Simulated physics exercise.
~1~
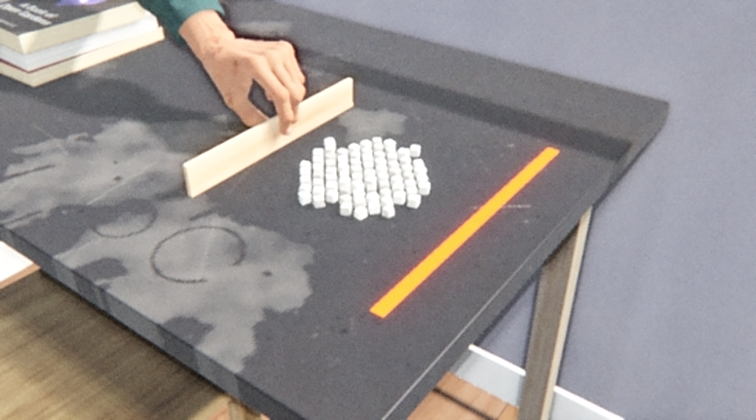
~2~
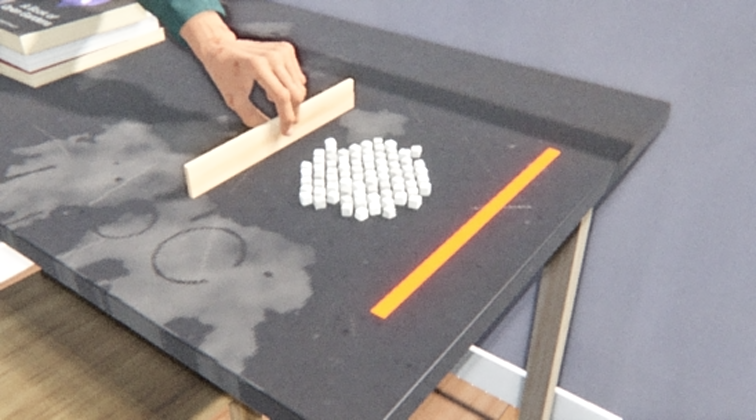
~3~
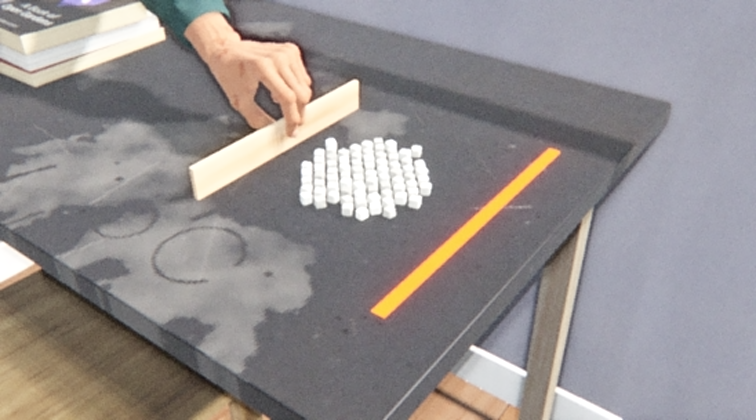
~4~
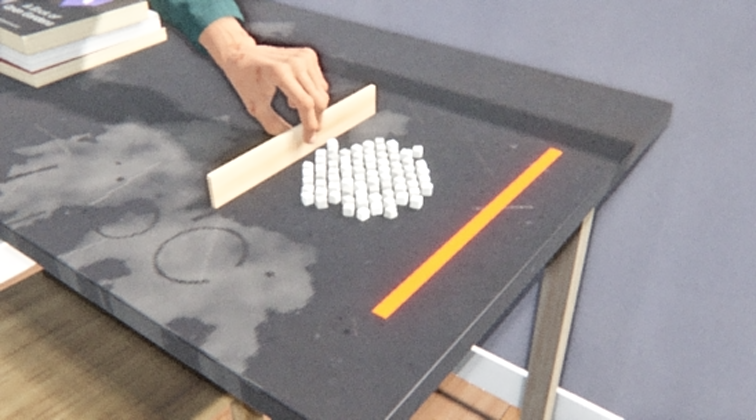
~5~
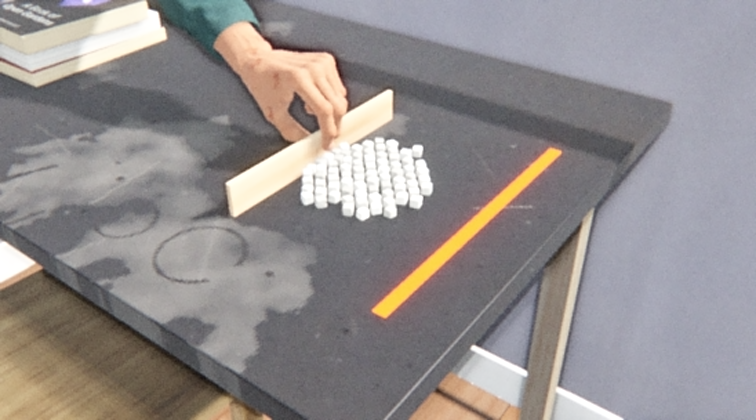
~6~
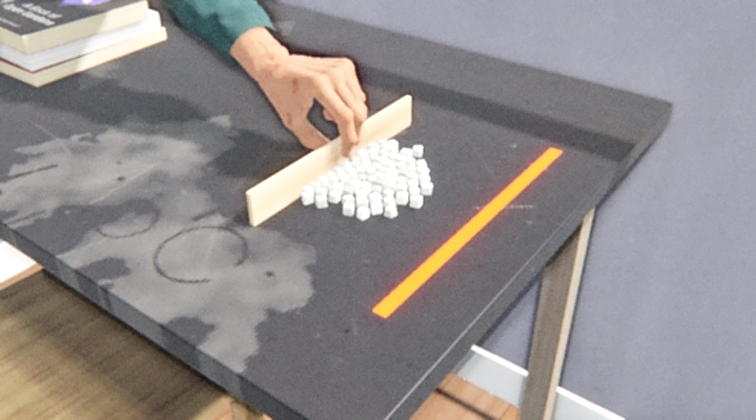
The clip shows a hand holding a strip of wood upright on a dark table, at first still, then sliding it right into a cluster of small white cubes, bunching the nearer ones together, with orange tape lying beyond them.
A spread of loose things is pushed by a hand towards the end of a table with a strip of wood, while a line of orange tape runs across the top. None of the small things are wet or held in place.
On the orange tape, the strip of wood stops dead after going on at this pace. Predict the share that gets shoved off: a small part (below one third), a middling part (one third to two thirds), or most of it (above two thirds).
It will be a small part, below one third.
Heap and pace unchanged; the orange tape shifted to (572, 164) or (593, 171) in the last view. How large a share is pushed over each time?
50 and 100 percent, roughly.
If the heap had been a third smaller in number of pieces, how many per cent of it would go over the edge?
Around 0 percent.
Soon after the last picture, strip of wood still moving, near (412, 166); heap all on the table, its front near (482, 225).
A little later, strip of wood stopped at the orange tape; heap a small part over the edge.
Later still, strip of wood stopped at the orange tape; heap about a quarter over the edge.
At rest, strip of wood stopped at the orange tape; heap about a quarter over the edge.
